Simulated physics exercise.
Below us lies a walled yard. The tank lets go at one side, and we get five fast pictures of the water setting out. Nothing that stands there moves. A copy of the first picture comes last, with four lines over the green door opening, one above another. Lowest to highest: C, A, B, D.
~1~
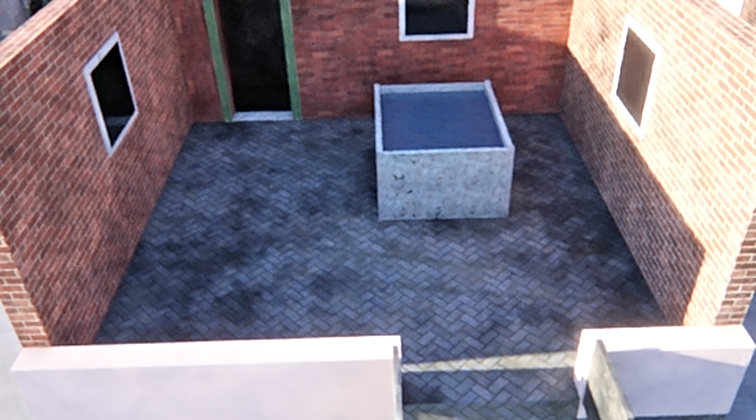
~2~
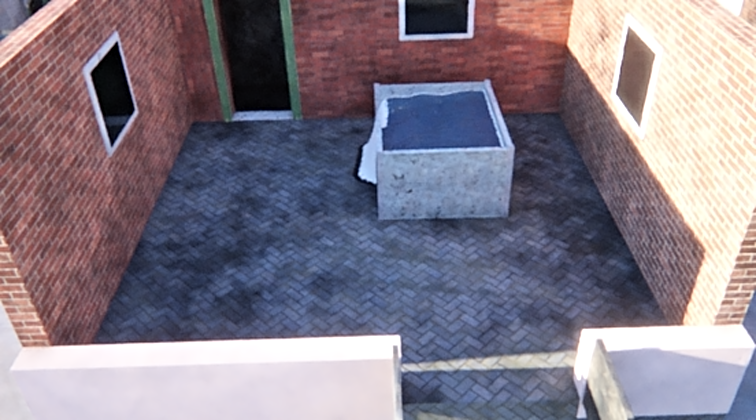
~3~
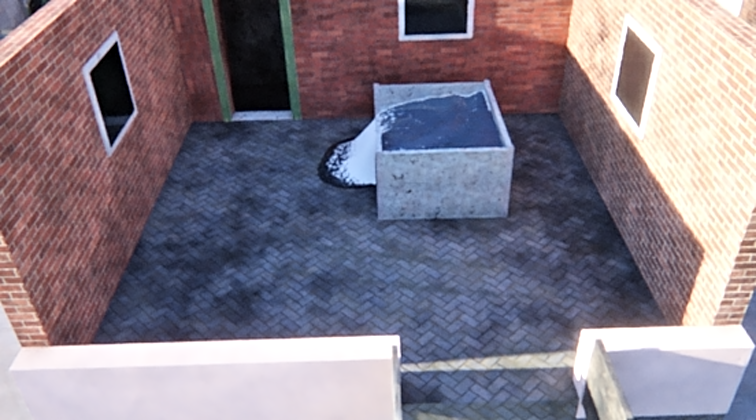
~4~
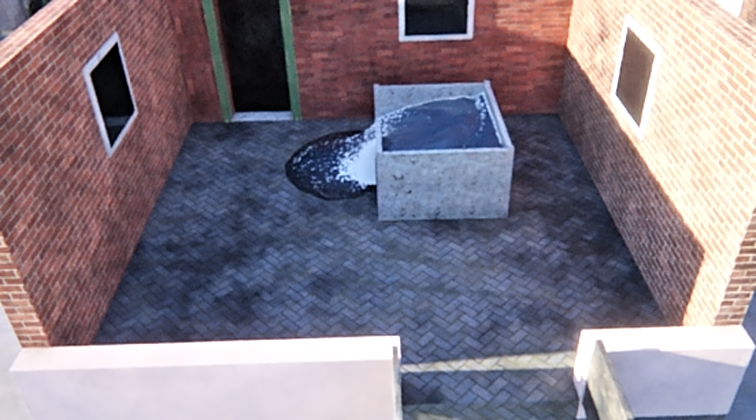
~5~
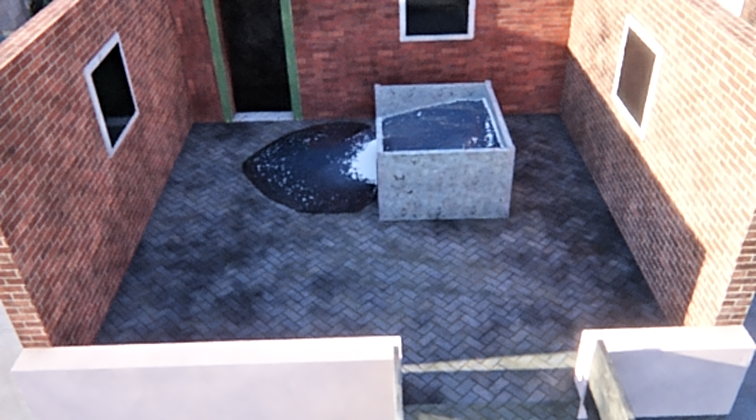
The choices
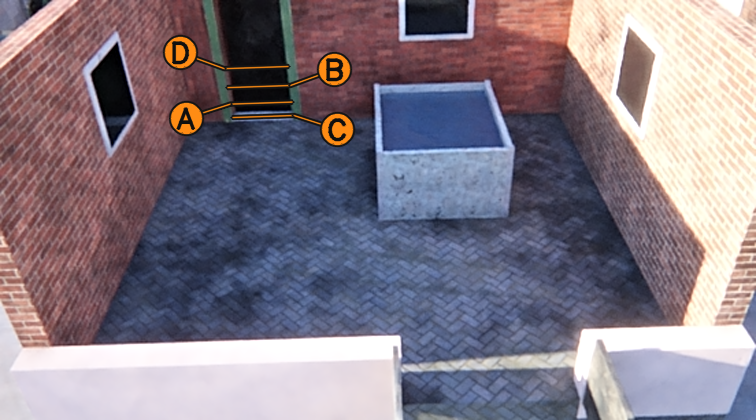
In a brick-walled yard with a green-framed doorway, water poured over the left side of a full grey tank, foaming at its foot and spreading leftward across the paving in a dark, widening pool.
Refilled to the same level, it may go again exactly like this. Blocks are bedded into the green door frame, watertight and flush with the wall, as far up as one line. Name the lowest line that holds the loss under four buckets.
That is line A.
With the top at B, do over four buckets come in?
No, that is safe.
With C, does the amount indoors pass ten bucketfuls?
Yes.
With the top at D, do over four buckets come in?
No.
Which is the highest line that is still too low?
That would be C.
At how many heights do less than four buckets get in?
Three of them.
In orange, A at (261, 103); B at (259, 86); C at (263, 116); D at (256, 67); from the bottom up C, A, B, D.
If A is chosen, a splash gets over, under a bucket.
If B is chosen, nothing gets over.
If C is chosen, dozens of bucketfuls pour in.
If D is chosen, nothing gets over.
